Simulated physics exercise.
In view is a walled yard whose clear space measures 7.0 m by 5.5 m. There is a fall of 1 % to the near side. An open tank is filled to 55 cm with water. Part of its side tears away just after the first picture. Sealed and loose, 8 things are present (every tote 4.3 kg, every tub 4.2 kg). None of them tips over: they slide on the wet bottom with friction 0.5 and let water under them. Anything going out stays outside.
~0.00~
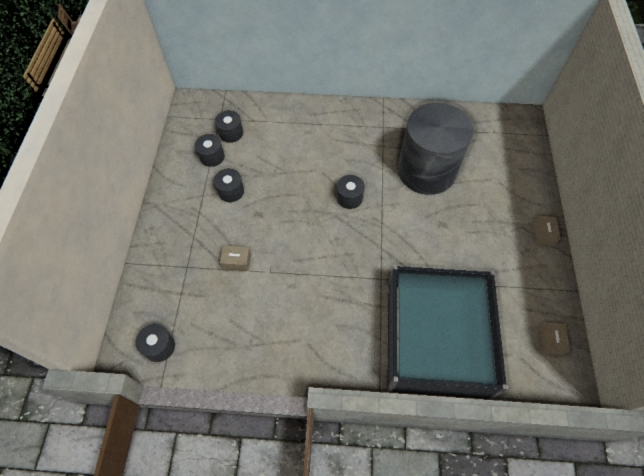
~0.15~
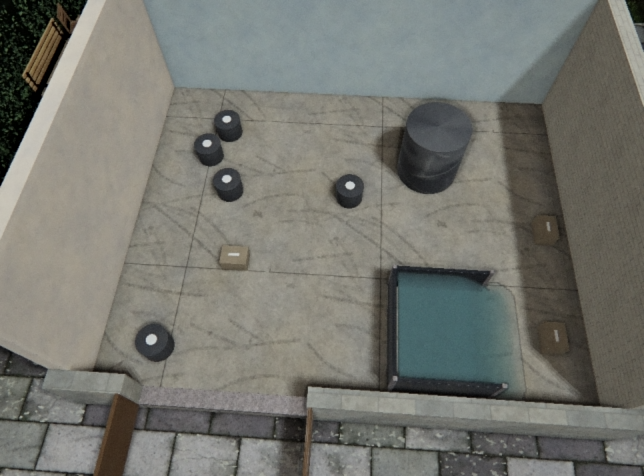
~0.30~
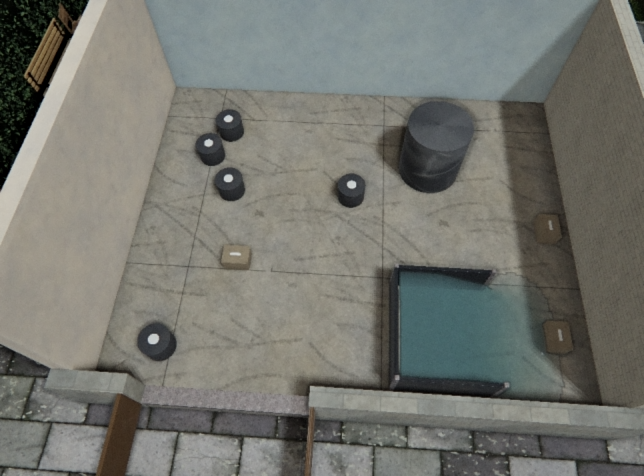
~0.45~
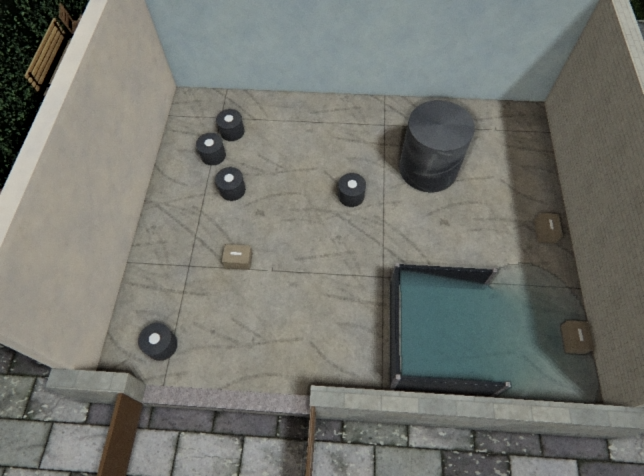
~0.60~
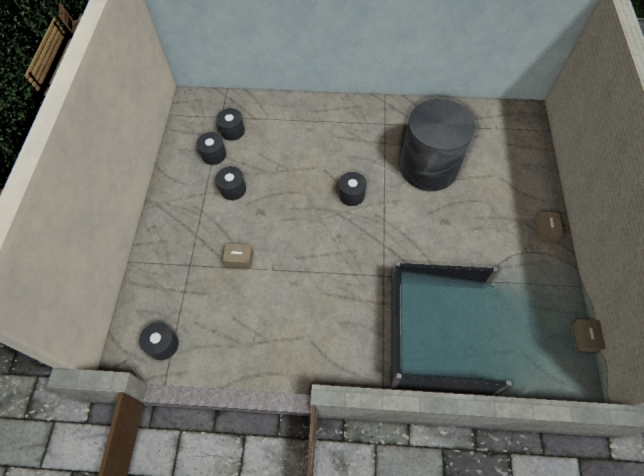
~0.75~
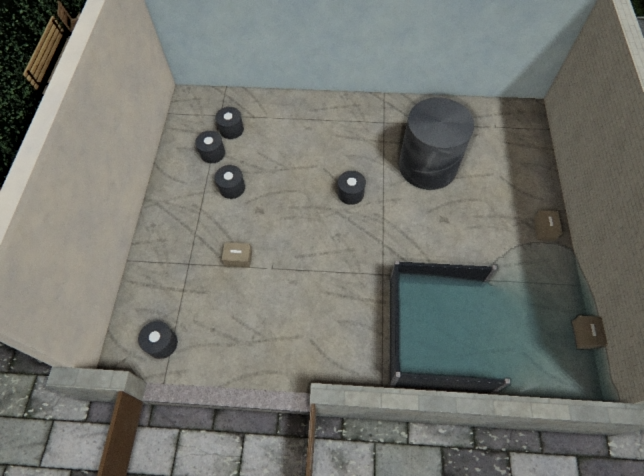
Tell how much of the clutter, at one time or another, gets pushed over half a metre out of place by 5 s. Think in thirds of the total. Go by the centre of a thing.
My bet is the share falls short of a third.
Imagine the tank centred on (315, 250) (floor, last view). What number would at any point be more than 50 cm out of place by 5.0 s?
Then the count would be 2.
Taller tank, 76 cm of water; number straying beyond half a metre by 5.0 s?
3.
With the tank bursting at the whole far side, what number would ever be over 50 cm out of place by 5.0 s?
The answer then is 4.
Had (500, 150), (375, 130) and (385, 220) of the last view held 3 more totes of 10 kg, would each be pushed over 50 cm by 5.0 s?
Result, in sequence: Above the mark / below the mark / below the mark.
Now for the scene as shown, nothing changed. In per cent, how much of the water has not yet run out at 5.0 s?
Around 100 % of the water.
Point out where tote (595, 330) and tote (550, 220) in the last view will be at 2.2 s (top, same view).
Somewhere around (584, 301) and (496, 174).
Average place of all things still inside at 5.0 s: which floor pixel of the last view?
Roughly at (291, 186).
After 1.1 s 0 of 8 are over 50 cm from their spots; 1 afloat.
After 2.2 s 2 of 8 are over 50 cm from their spots; 1 afloat.
After 3.5 s 2 of 8 are over 50 cm from their spots; 2 afloat.
After 5.0 s 2 of 8 are over 50 cm from their spots, and 2 have been at some point; 2 afloat.
